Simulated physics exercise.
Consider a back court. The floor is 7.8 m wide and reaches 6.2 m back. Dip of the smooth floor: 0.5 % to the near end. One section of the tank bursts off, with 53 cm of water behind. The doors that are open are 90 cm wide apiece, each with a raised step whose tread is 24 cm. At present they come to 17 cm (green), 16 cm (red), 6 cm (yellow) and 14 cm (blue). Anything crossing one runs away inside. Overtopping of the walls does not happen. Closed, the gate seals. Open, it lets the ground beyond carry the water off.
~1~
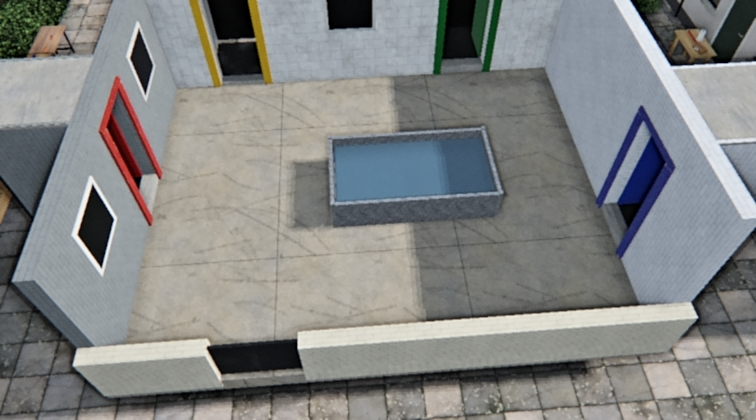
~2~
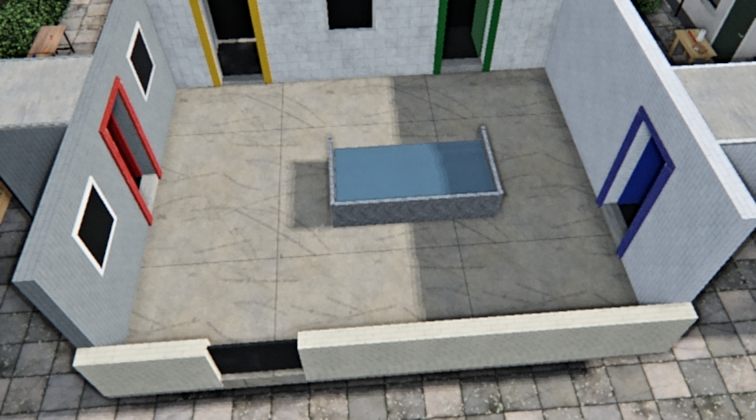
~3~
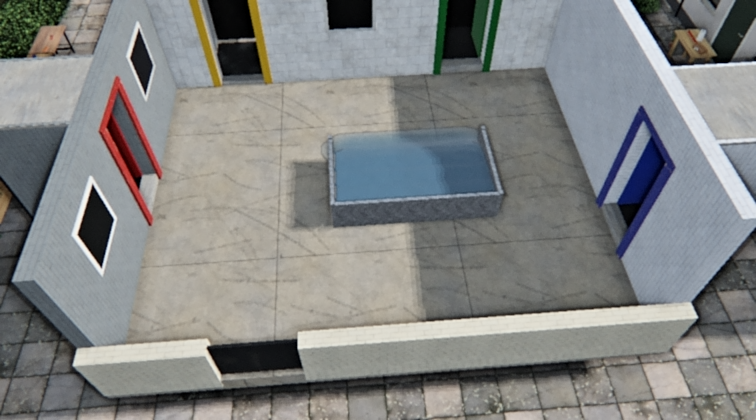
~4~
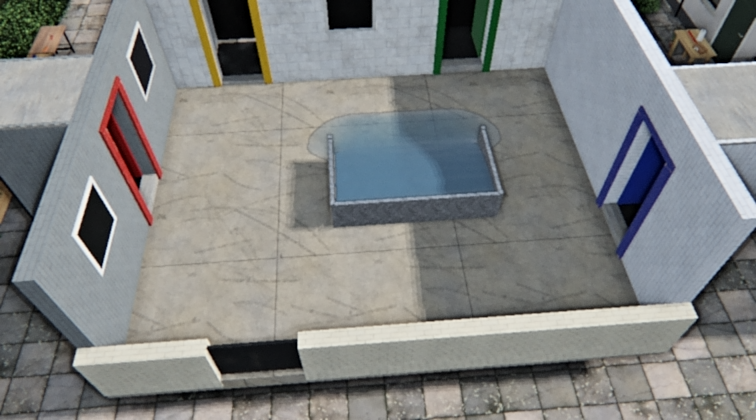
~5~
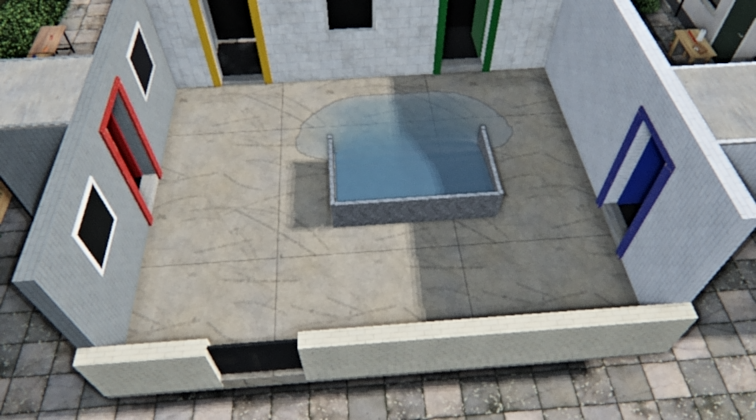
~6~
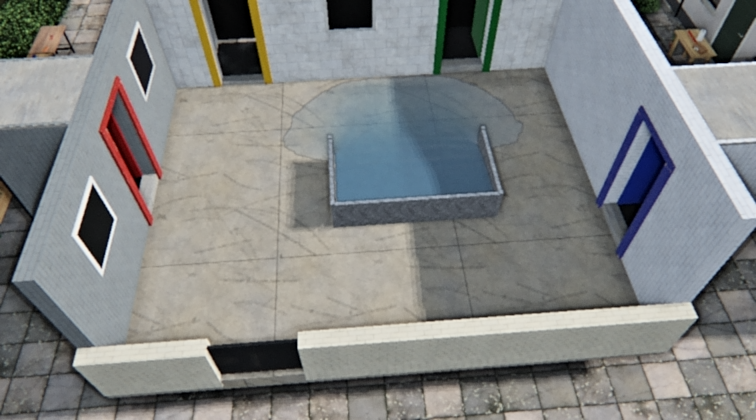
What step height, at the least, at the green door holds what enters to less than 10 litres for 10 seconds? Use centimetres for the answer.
A height of roughly 21 cm.
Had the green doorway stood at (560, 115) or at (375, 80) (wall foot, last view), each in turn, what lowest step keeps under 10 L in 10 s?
Around 12.0 and 29 cm respectively.
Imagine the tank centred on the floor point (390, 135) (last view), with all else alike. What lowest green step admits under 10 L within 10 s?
Then it needs to be around 20 cm high.
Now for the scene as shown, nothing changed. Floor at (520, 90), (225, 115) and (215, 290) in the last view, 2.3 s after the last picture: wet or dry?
One by one: Drenched, drenched, clear.
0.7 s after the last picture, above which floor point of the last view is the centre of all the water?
Centre of the water: Approx. (403, 138) px.
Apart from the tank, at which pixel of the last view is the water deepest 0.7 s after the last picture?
Near (393, 78).
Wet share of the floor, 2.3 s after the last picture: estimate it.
35 %.
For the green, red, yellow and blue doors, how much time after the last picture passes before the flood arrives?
The green door gets it at 0.1 s, the red door at 3.0 s, the yellow door at 1.0 s and the blue door at 3.2 s.
Then, 0.7 s after the last picture water covers 25 % of the floor, deepest (37 cm) near (393, 78); 23 cm at the green door, 2 litres in over its 17 cm step.
Then, 2.3 s after the last picture water covers 35 % of the floor, deepest (28 cm) near (535, 70); 16 cm at the green door, 27 litres in over its 17 cm step.
Then, 9.3 s after the last picture water covers 95 % of the floor, deepest (10 cm) near (371, 352); 3 cm at the green door, 28 litres in over its 17 cm step.
At the green door as built, the water peaked near 25 cm, 1.1 s after the last picture.
Run again over the same 10 s with other heights there, 17 litres in over 19 cm, 1 litre over 25.5 cm. The limit of 10 litres is kept from about 21 cm up.
